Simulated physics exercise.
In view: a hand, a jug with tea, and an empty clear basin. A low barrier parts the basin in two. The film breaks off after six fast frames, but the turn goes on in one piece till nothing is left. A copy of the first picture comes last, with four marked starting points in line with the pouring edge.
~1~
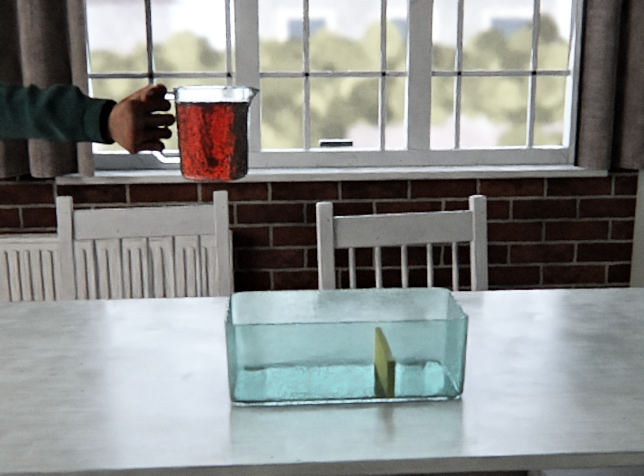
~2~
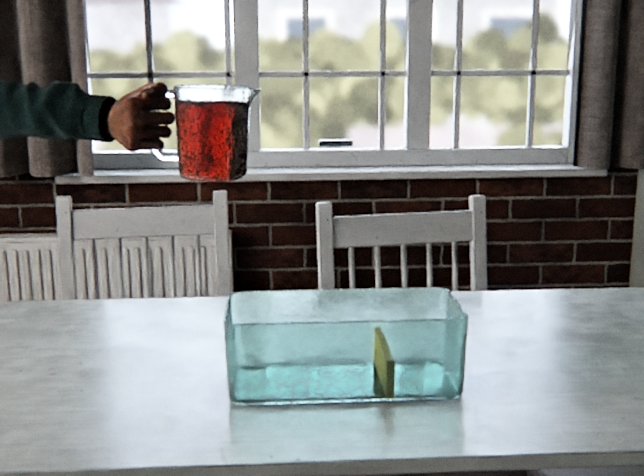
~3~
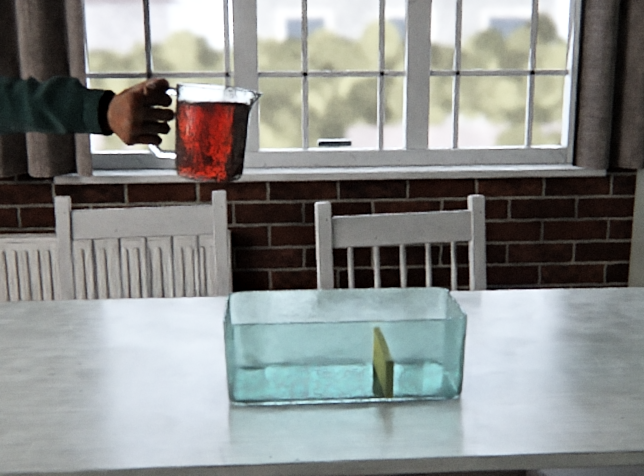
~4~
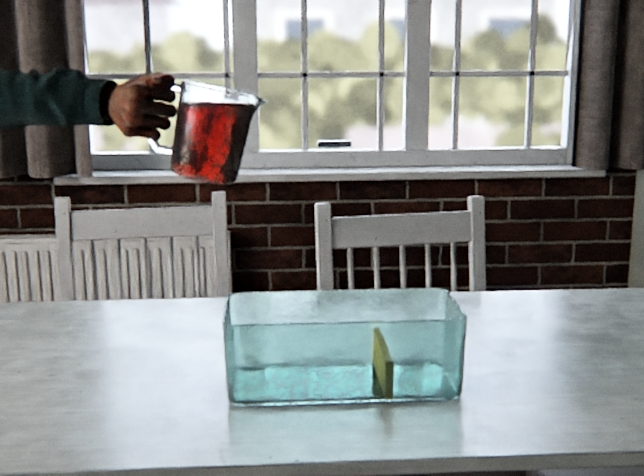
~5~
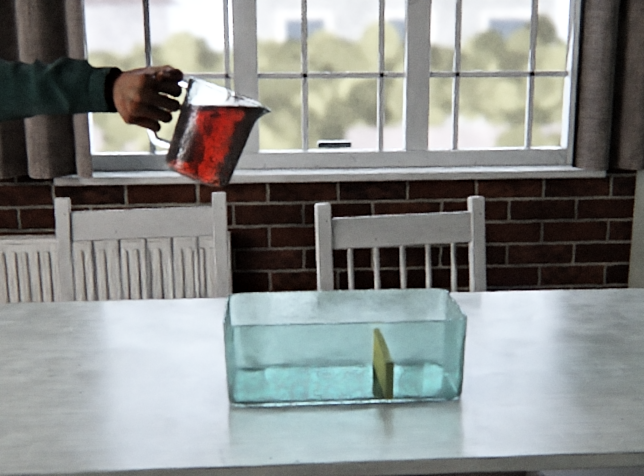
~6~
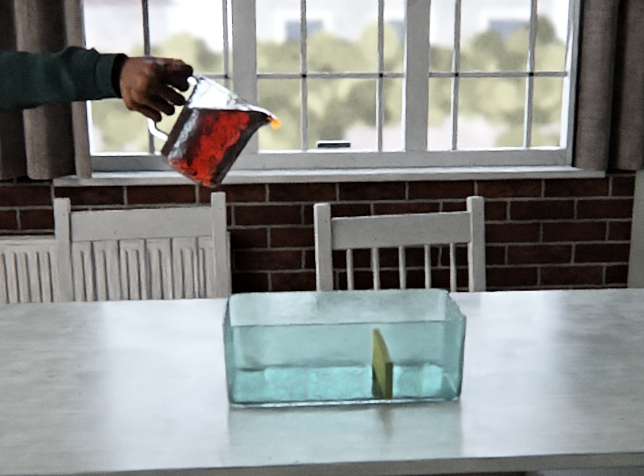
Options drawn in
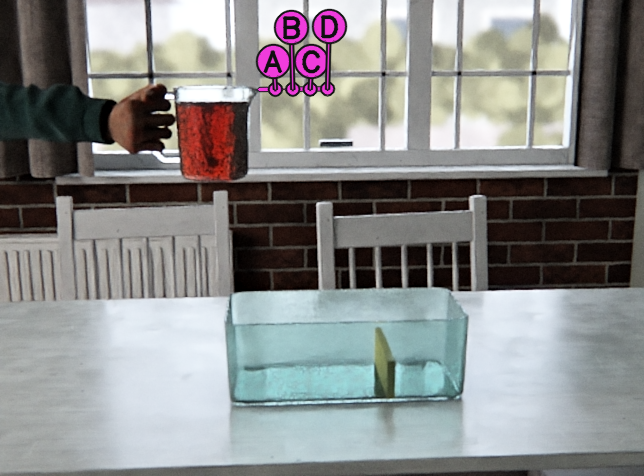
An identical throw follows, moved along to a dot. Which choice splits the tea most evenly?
C works best here.
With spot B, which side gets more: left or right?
The left side.
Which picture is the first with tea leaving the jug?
Picture 6.
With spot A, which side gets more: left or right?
The left side.
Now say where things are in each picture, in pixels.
Upright, lip at (259, 89); basin from (229, 403) to (463, 396); top of the wall at (384, 343); nothing has left yet.
Upright, lip at (260, 90); nothing has left yet.
Tipped about 6°, lip at (262, 94); nothing has left yet.
Tipped about 12°, lip at (265, 101); nothing has left yet.
Tipped about 22°, lip at (270, 110); nothing has left yet.
Tipped about 32°, lip at (272, 122); tea is over the lip, down to (272, 122).
On the marked copy, A at (275, 89); B at (292, 89); C at (310, 89); D at (327, 88).
For spot A, about 90 % ends left of the wall and 4 % right of it; 6 % is lost outside.
For spot B, about 86 % ends left of the wall and 7 % right of it; 7 % is lost outside.
For spot C, about 46 % ends left of the wall and 51 % right of it.
For spot D, about 14 % ends left of the wall and 83 % right of it; 3 % is lost outside.
